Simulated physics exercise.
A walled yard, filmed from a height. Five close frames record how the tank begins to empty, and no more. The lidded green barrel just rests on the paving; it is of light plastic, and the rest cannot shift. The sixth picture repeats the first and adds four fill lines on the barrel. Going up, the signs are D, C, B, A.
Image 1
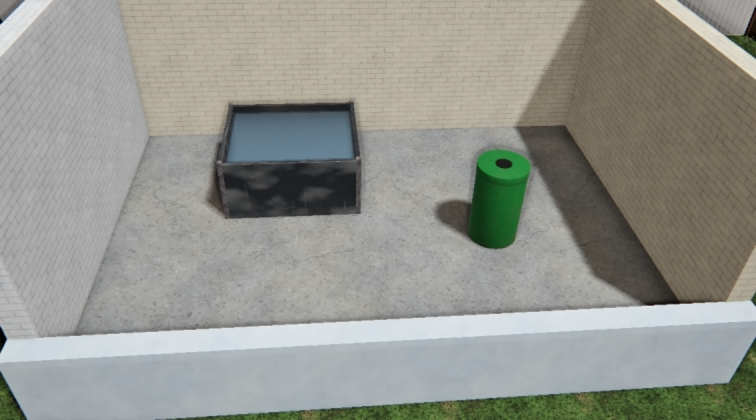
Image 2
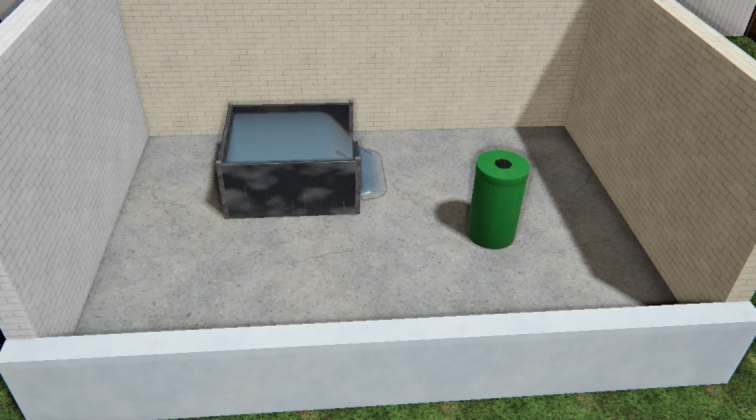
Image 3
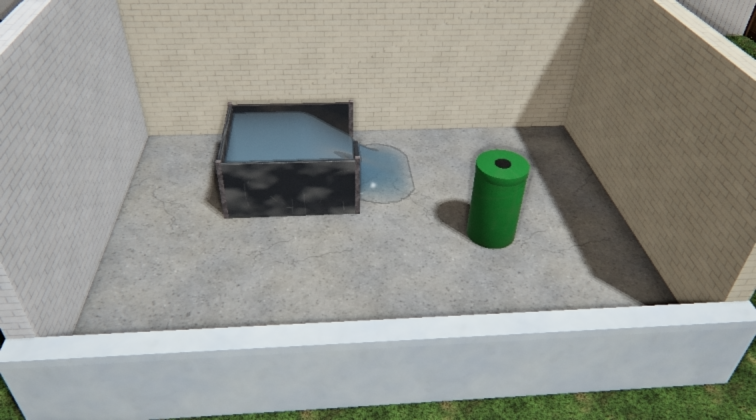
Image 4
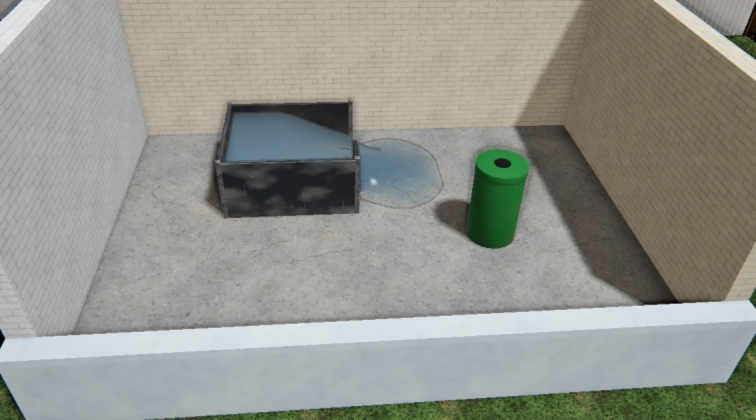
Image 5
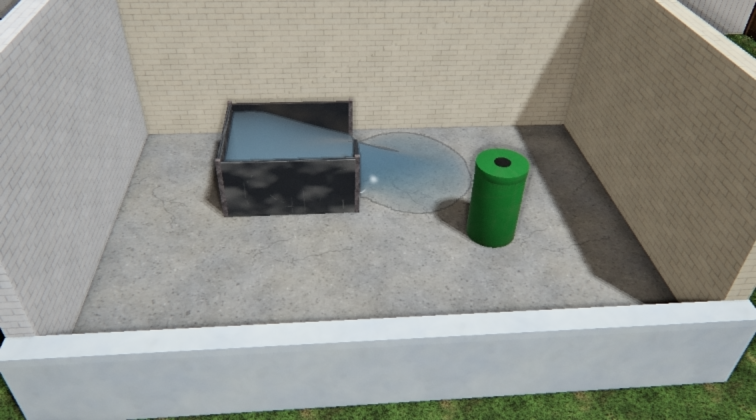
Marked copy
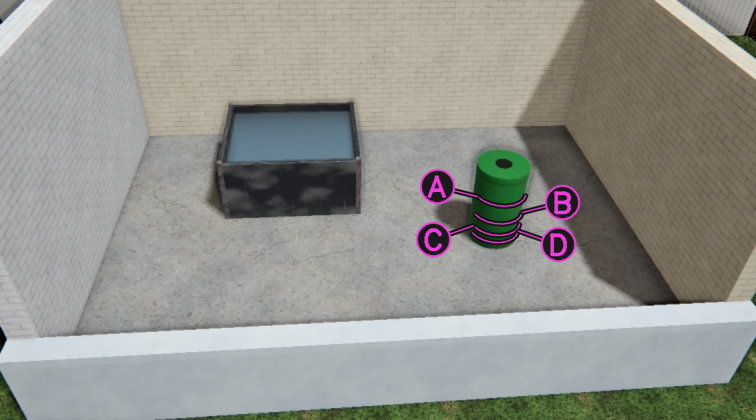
Water pours from the right side of a dark rectangular tank in a walled yard, spreading across the grey ground in a widening rounded puddle towards a green barrel, while the level in the tank drops and the barrel stays still.
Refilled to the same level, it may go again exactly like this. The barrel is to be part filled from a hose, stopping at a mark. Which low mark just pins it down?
D will do.
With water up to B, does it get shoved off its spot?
No, not at all.
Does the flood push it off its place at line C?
No, that is safe.
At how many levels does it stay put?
All four.
In magenta, A at (506, 206); B at (502, 223); C at (500, 235); D at (499, 242); from the bottom up D, C, B, A.
With A, it does not move.
With B, it does not move.
With C, it does not move.
With D, it shifts by a finger or two and stays.
